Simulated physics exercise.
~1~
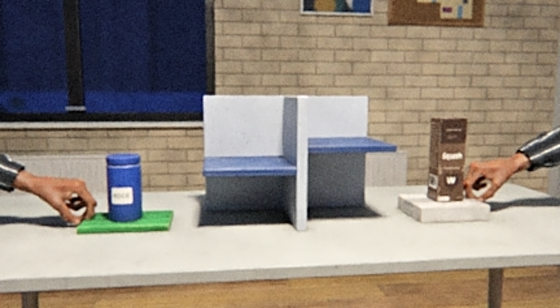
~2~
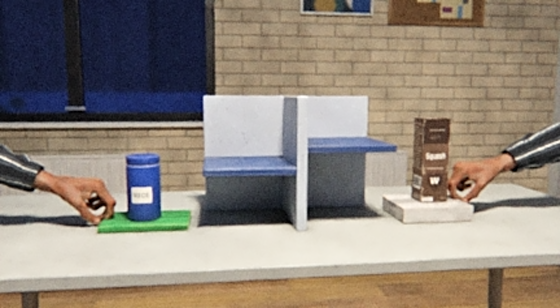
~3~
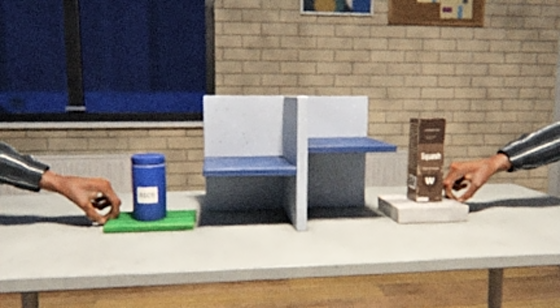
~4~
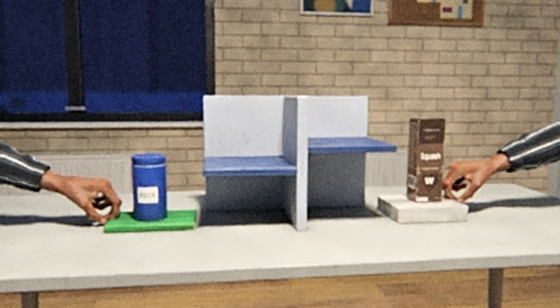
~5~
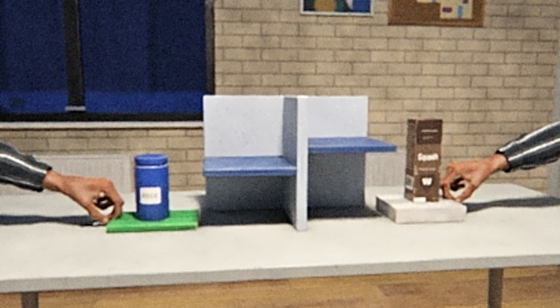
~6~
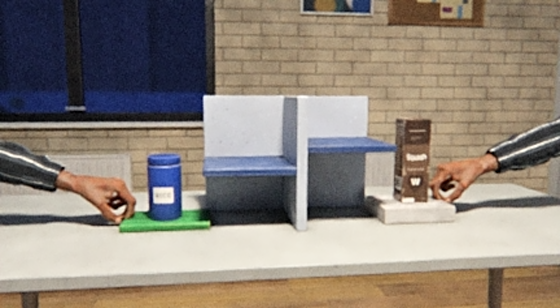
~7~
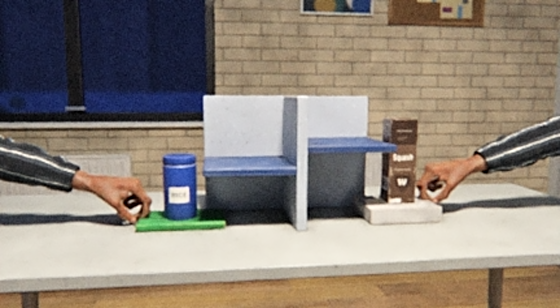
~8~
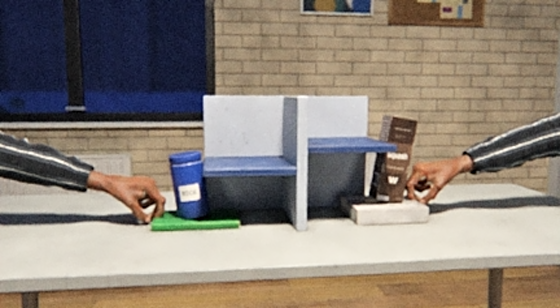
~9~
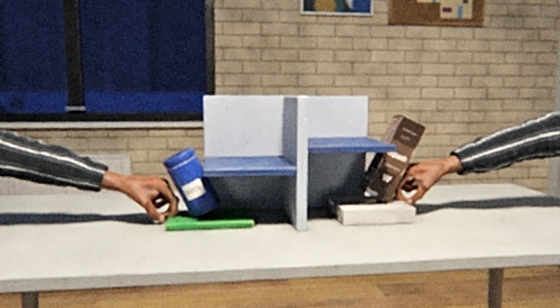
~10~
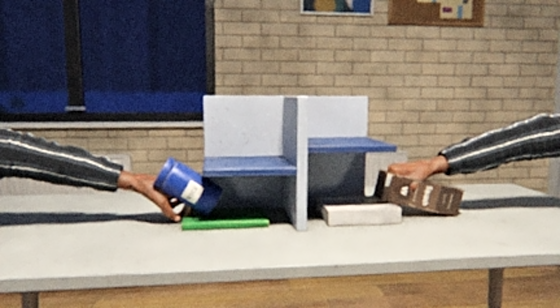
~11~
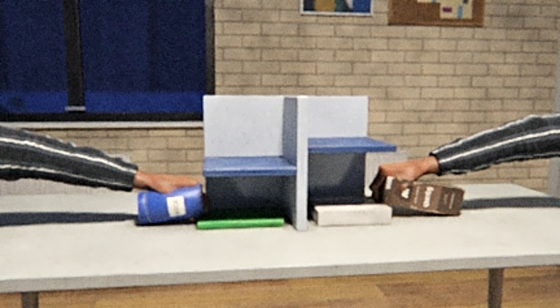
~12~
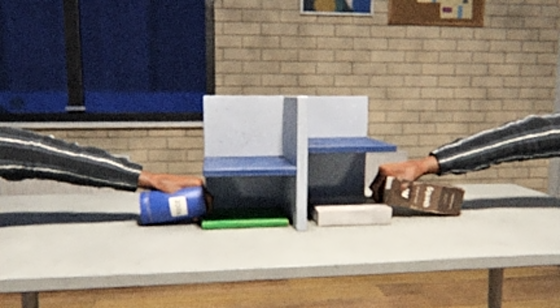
Hands sliding a green board and white box under a rack's shelves, the blue jar and brown carton tipping outward onto their sides.
